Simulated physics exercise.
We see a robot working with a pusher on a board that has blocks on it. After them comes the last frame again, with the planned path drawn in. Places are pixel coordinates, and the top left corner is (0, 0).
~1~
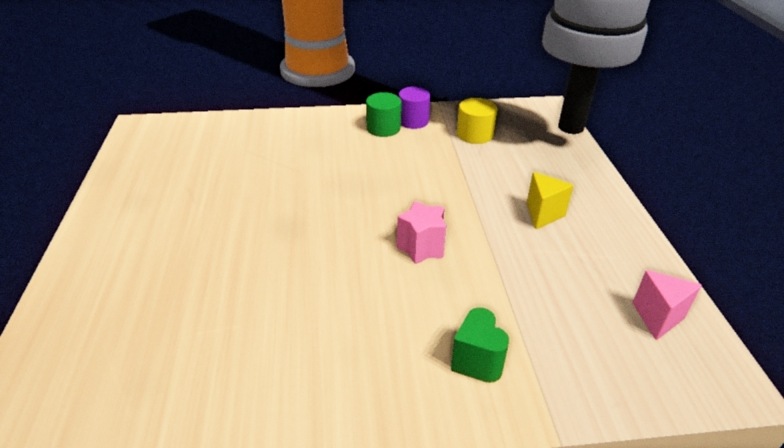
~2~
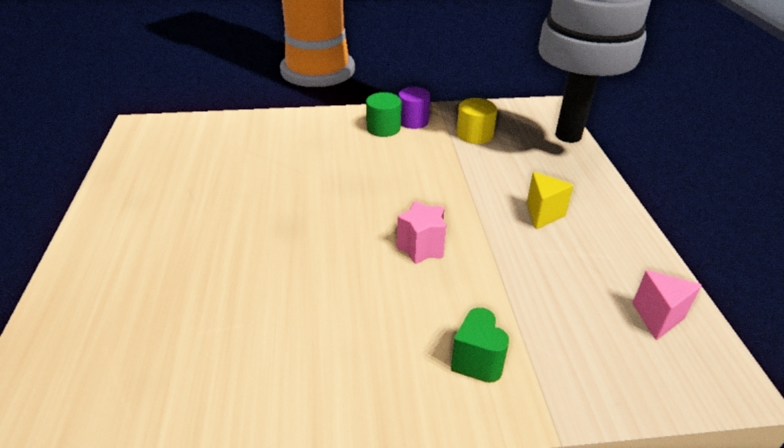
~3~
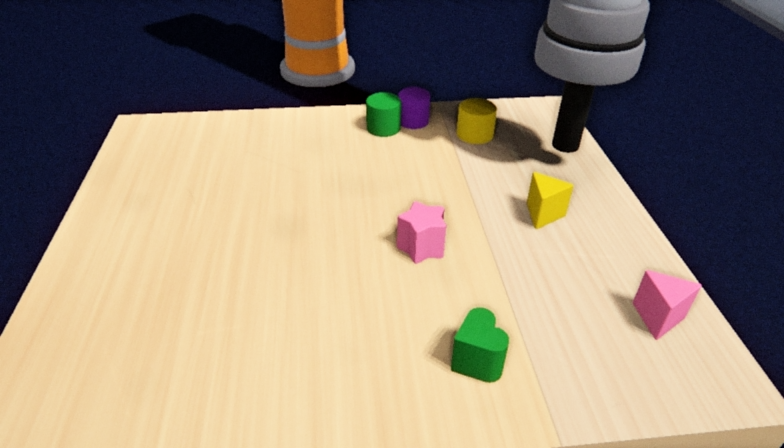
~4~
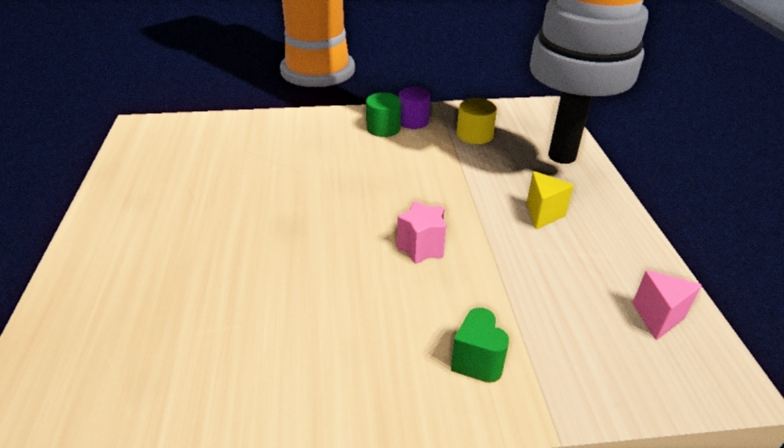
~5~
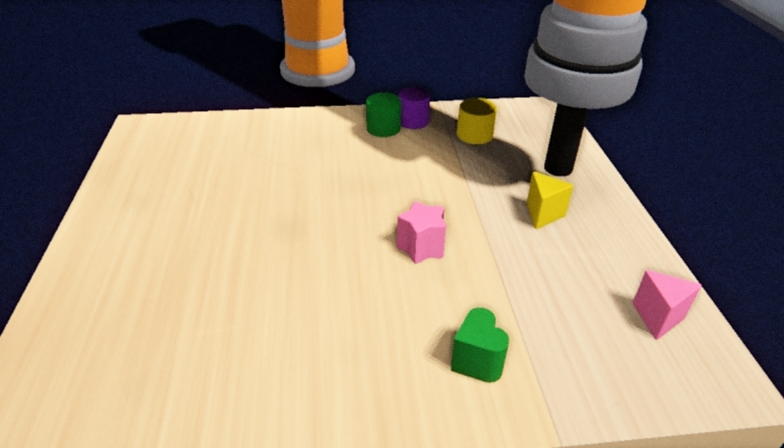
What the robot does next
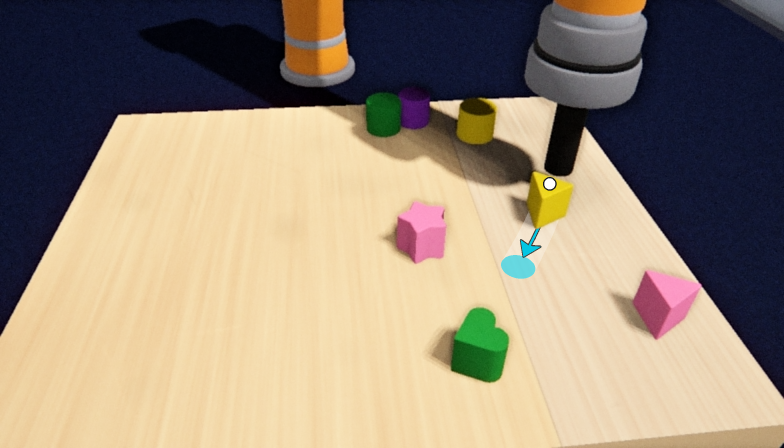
A black pusher on a grey and orange robot arm slides a short way toward the viewer from the far right edge of a pale wooden board, seen from above at an angle by a still camera. Green, purple and yellow cylinders sit at the back, a pink star and green heart nearer, and yellow and pink triangular blocks at right. The pusher nears the yellow triangle, its shadow shifting, while every block stays still.
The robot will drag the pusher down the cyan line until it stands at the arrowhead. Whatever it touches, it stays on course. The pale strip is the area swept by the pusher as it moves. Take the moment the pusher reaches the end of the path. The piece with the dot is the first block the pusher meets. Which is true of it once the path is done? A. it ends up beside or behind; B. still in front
Option B.
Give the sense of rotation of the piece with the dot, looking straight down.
It twists against the clock when seen from above.
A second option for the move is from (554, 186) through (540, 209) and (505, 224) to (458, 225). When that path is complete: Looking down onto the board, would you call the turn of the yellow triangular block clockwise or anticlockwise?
Spin direction: Counter-clockwise.
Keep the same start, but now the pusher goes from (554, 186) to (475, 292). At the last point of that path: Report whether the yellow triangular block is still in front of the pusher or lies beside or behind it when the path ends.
It lies beside or behind the pusher.
The line goes from (554, 186) through (540, 224) to (518, 267); the dot is on the yellow triangular block.
On the path given first. One third of the way, pusher (549, 194); yellow triangular block (546, 196).
Two thirds of the way, pusher (538, 220); yellow triangular block (535, 224).
At the end, pusher (522, 249); pink star unmoved; yellow triangular block (521, 256), turned 20° anticlockwise.
